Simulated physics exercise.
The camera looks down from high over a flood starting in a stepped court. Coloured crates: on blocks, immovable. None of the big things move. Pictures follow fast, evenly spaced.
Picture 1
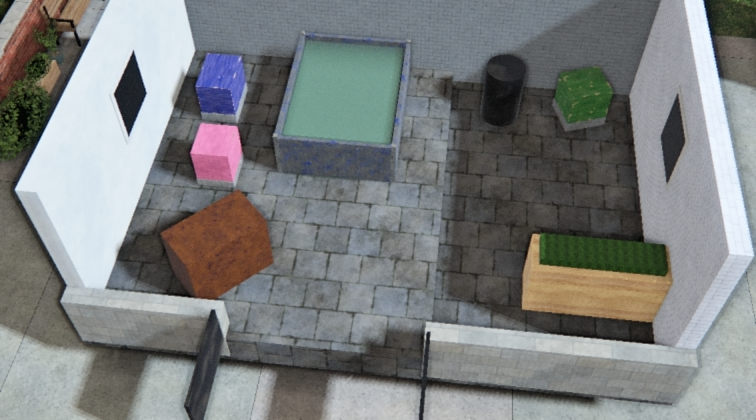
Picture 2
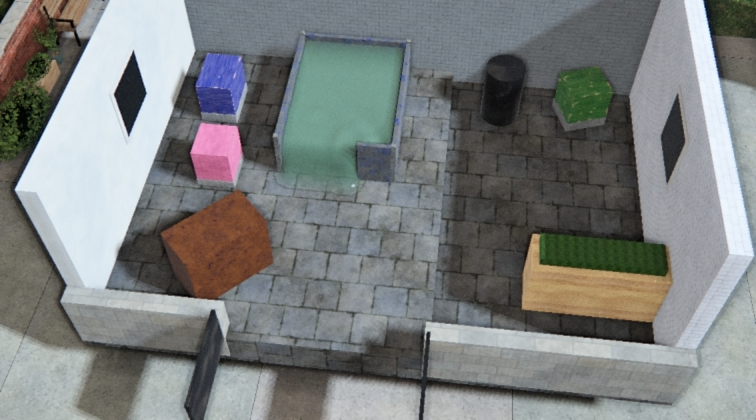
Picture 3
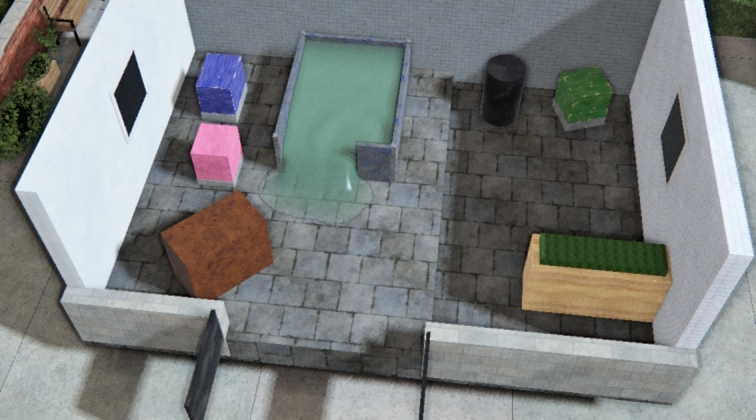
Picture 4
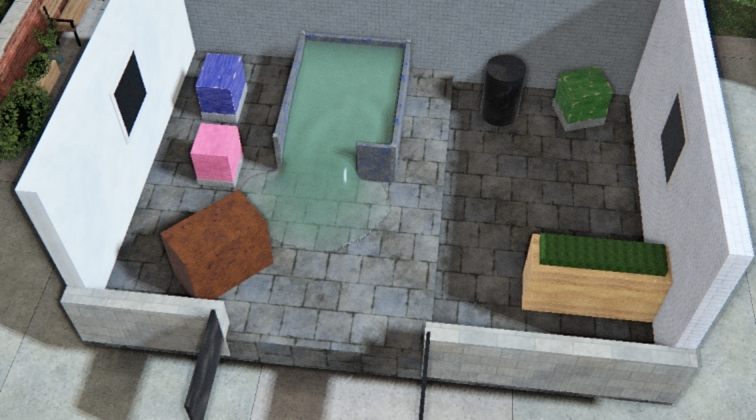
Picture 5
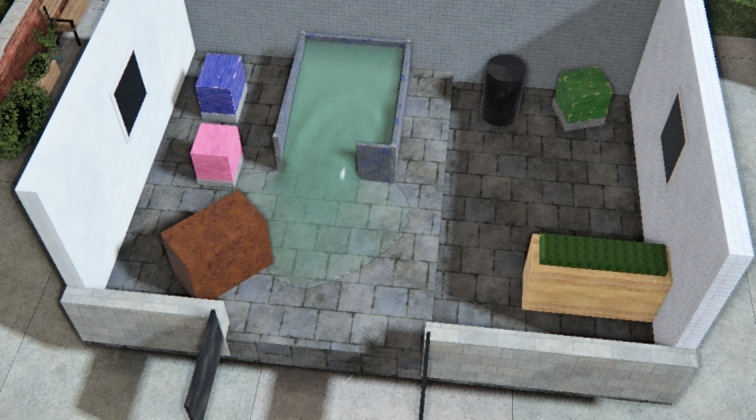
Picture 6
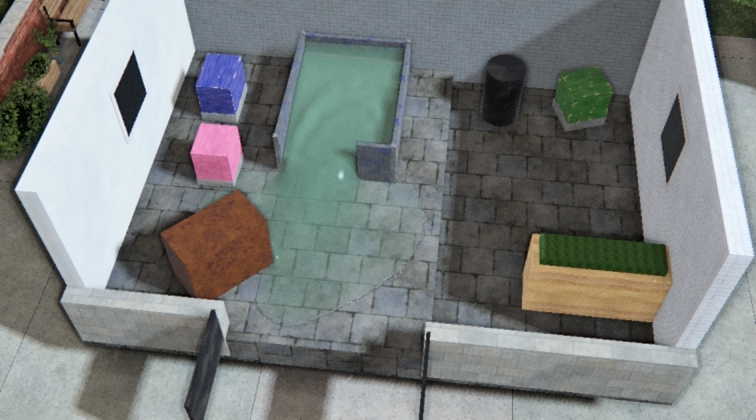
In a walled stone court, green water pours from a tank's front and spreads across the paving.
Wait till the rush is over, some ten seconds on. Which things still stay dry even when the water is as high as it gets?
Outcome: The green crate never meets the water; the blue crate never meets the water; the pink crate never meets the water.
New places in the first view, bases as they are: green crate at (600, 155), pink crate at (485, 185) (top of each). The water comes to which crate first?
That's the crate marked blue.
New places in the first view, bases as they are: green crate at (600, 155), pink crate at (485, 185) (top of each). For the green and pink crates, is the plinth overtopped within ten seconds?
Result - green crate stays clear, pink crate stays clear.
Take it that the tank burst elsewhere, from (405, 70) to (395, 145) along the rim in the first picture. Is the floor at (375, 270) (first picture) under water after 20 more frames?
At that spot: Parched.
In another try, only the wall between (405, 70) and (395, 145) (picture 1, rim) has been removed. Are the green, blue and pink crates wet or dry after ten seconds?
Then the green crate gets flooded, the blue crate is untouched and the pink crate is untouched.
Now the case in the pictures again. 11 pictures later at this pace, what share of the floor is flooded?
That should be about 30 %.
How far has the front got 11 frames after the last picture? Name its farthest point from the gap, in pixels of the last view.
I'd say at around (544, 363).
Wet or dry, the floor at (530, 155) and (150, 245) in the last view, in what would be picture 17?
Going in order, I'd say clear for the first and drenched for the second.
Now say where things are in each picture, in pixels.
In the first frame, the water tank at (346, 91) is whole and still.
In the second frame, water pours out at (320, 164) and has run to (280, 180).
In the third frame, water pours out at (320, 164) and has run to (348, 216).
In the fourth frame, the front is at (329, 246), out from the gap at (320, 165).
In the fifth frame, the front is at (309, 281), out from the gap at (320, 165).
In the sixth frame, the front is at a hidden place, out from the gap at (320, 165).
A moment on, water covers 30 % of the floor; the green crate not reached, the blue crate not reached, the pink crate water round its plinth.
Next, water covers 30 % of the floor; the green crate not reached, the blue crate not reached, the pink crate water round its plinth.
Then, water covers 45 % of the floor; the green crate not reached, the blue crate water round its plinth, the pink crate water round its plinth.
Later, water covers 50 % of the floor; the green crate not reached, the blue crate water round its plinth, the pink crate water round its plinth.
In the end, water covers 60 % of the floor; the green crate stayed above the water, the blue crate stayed above the water, the pink crate stayed above the water.
